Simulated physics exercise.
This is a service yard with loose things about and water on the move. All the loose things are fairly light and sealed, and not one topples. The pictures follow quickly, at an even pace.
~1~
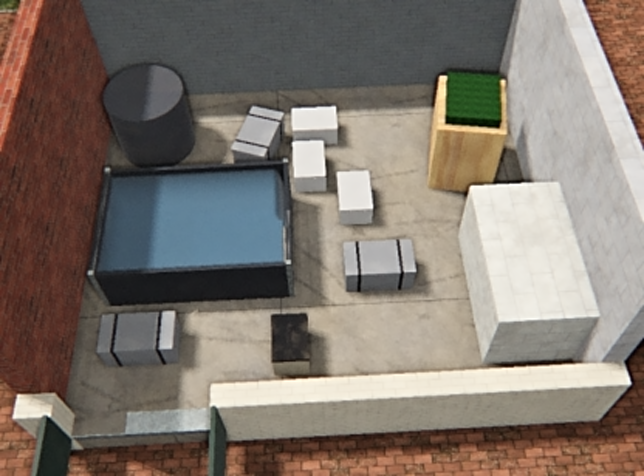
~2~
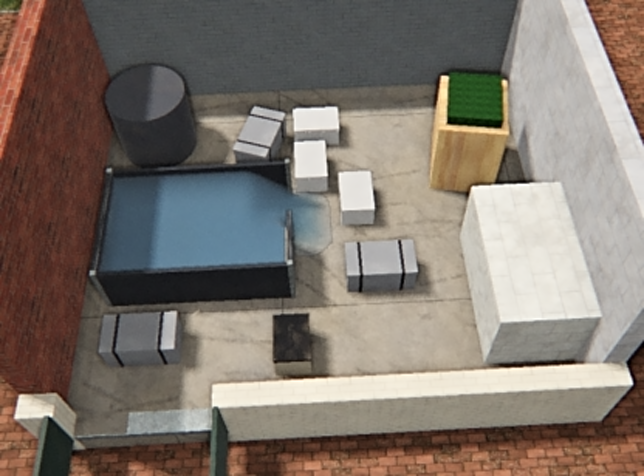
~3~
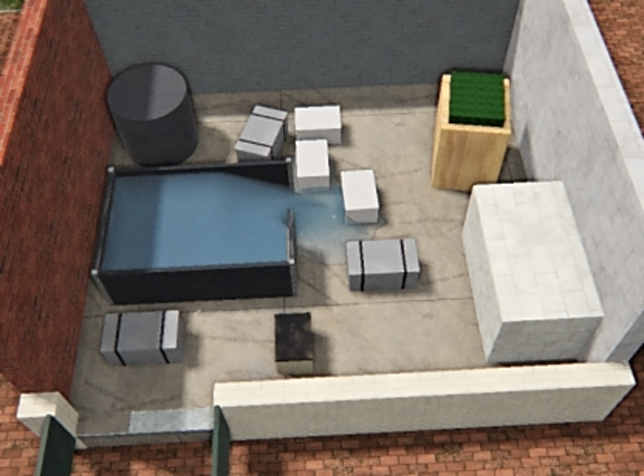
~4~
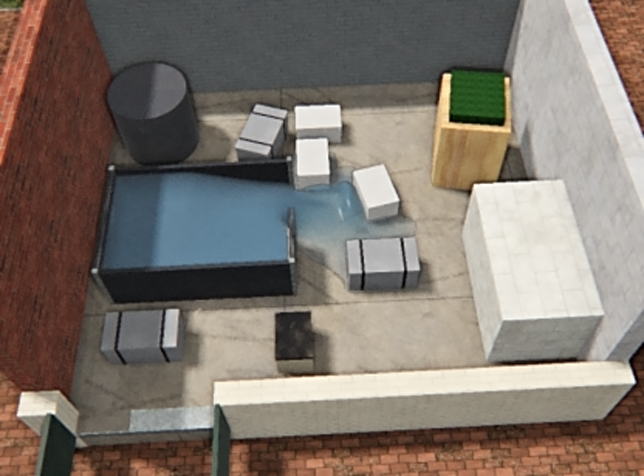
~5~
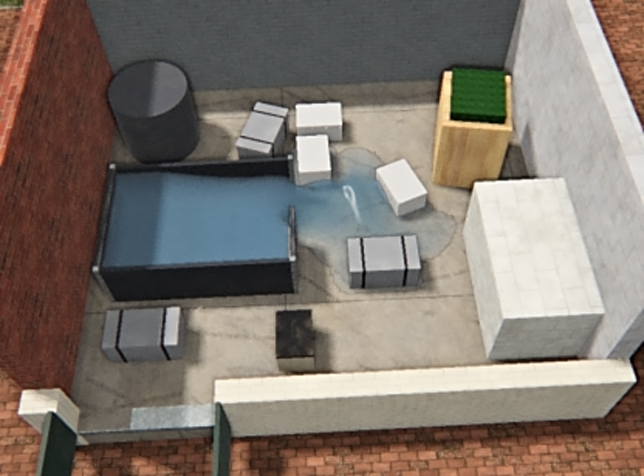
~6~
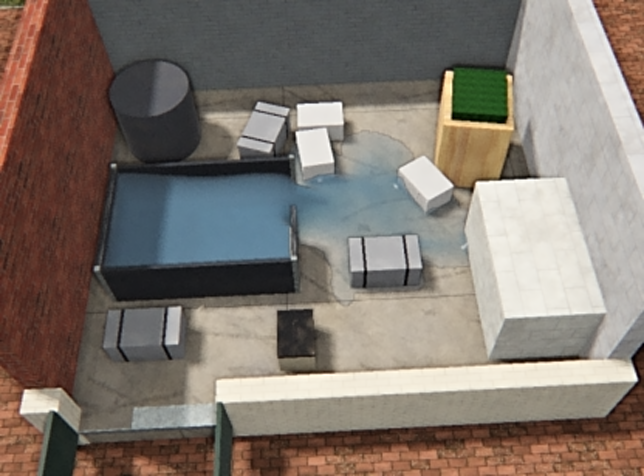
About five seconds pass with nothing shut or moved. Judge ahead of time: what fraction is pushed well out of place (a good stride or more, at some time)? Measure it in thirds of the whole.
The share is under a third of the whole.
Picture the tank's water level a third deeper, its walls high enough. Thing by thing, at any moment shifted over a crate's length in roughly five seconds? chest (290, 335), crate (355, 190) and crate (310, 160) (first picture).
One after the other: Under that, that far or more, short of that.
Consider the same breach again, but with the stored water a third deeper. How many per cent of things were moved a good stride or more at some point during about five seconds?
About 10 %.
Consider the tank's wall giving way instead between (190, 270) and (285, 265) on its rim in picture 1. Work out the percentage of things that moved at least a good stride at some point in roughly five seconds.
Around 10 in a hundred.
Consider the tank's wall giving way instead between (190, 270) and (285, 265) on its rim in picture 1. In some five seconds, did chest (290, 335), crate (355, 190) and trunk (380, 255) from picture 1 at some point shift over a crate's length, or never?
Taking them in order, displaced that much, less than that, less than that.
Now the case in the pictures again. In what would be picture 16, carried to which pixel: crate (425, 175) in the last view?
About (518, 178).
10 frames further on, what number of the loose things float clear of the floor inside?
I count 1.
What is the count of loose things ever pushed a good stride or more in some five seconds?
The count is 1.
A moment on, 1 of 7 are well off their spots; 0 afloat.
Next, 1 of 7 are well off their spots; 1 afloat.
Later, 1 of 7 are well off their spots; 1 afloat.
In the end, 1 of 7 are well off their spots, and 1 have been at some point; 1 afloat.
